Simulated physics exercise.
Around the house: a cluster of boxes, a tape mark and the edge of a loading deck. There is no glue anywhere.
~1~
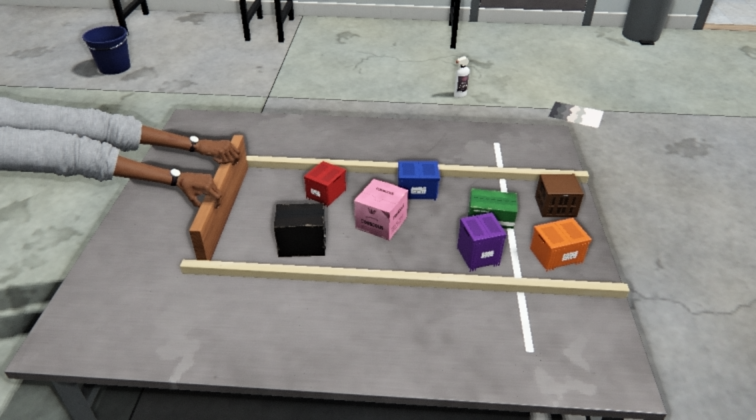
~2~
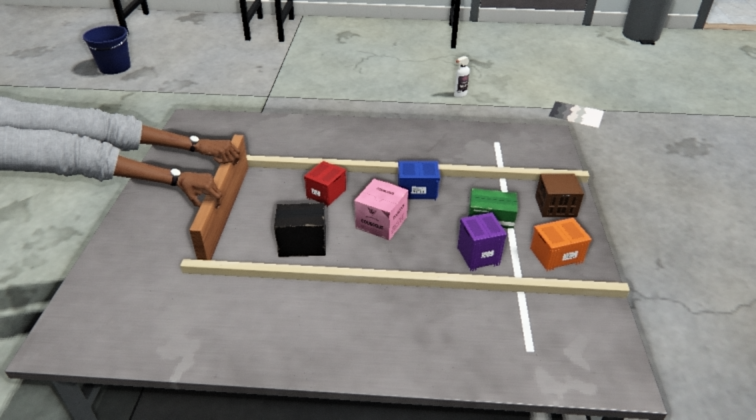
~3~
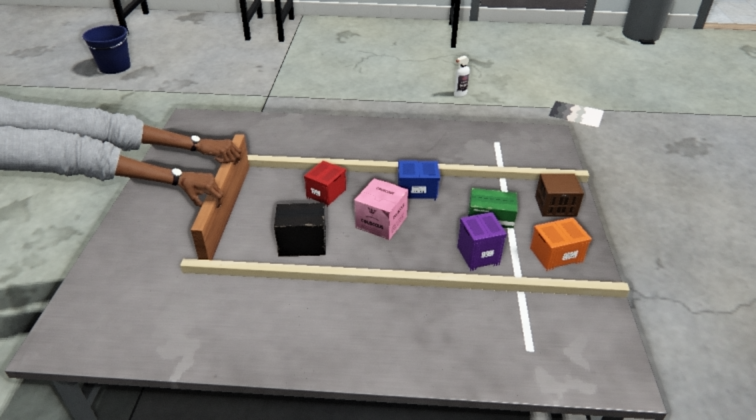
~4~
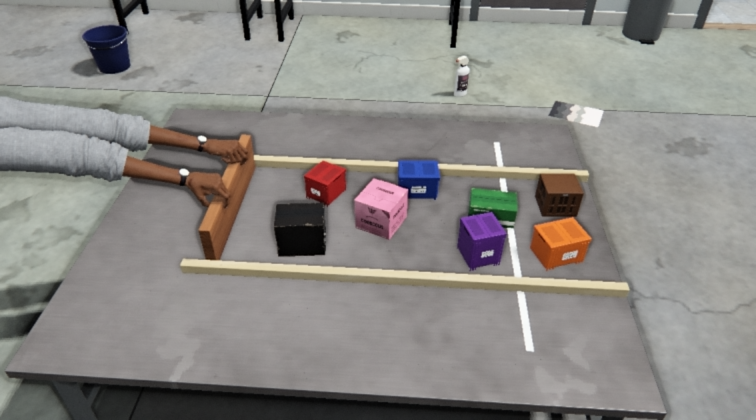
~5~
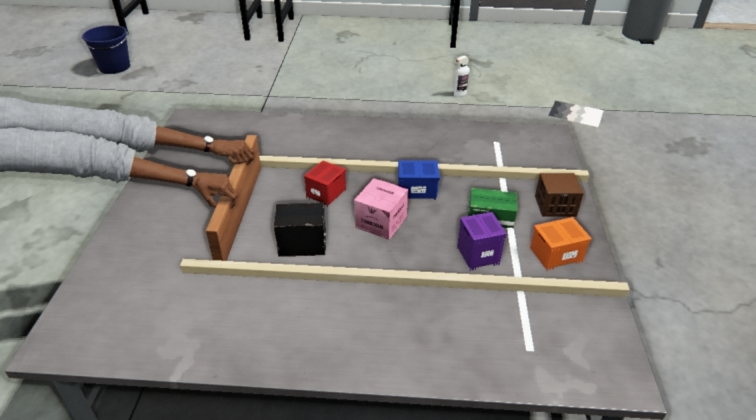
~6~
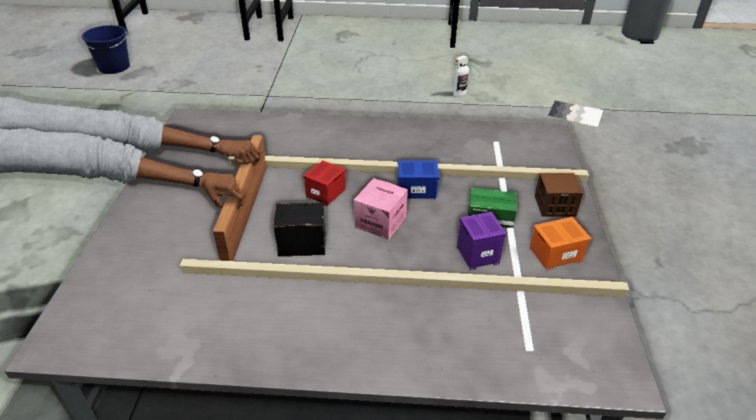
Wooden plank edging slightly right in a person's two hands, between pale rails on a grey table, toward eight motionless coloured boxes.
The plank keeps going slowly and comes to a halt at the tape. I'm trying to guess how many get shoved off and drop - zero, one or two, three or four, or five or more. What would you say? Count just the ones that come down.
Looks to me like the count going over is a one or a two.
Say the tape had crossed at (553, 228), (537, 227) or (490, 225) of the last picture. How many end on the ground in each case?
Result per try: 5; 2; 0.
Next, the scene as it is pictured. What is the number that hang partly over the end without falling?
The number overhanging is 0.
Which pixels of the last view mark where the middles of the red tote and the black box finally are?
(521, 189) and (542, 244).
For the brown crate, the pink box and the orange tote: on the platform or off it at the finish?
Taking them one by one: The brown crate goes down, the pink box stays put, and the orange tote goes down.
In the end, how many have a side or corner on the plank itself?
The number is 3.
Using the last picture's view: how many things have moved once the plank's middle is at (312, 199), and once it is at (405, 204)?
So 2, and at the other place 4.
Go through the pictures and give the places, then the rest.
The first picture shows brown crate (558, 195); orange tote (559, 245); green parcel (492, 209); plank (222, 195); tape (510, 227).
The second picture shows orange tote (559, 245); purple tote (481, 242).
The third picture shows green parcel (492, 208); red tote (326, 183).
The fourth picture shows brown crate (558, 195); black box (301, 230).
The fifth picture shows orange tote (559, 244); plank (237, 196).
The sixth picture shows brown crate (558, 194); orange tote (559, 244); green parcel (492, 208); plank (243, 196); tape (510, 226).
Soon after, none off yet; brown crate at rest near (558, 194); orange tote at rest near (559, 244); green parcel at rest near (492, 208).
In the end, the number that fall off is one or two; gone, orange tote and brown crate.
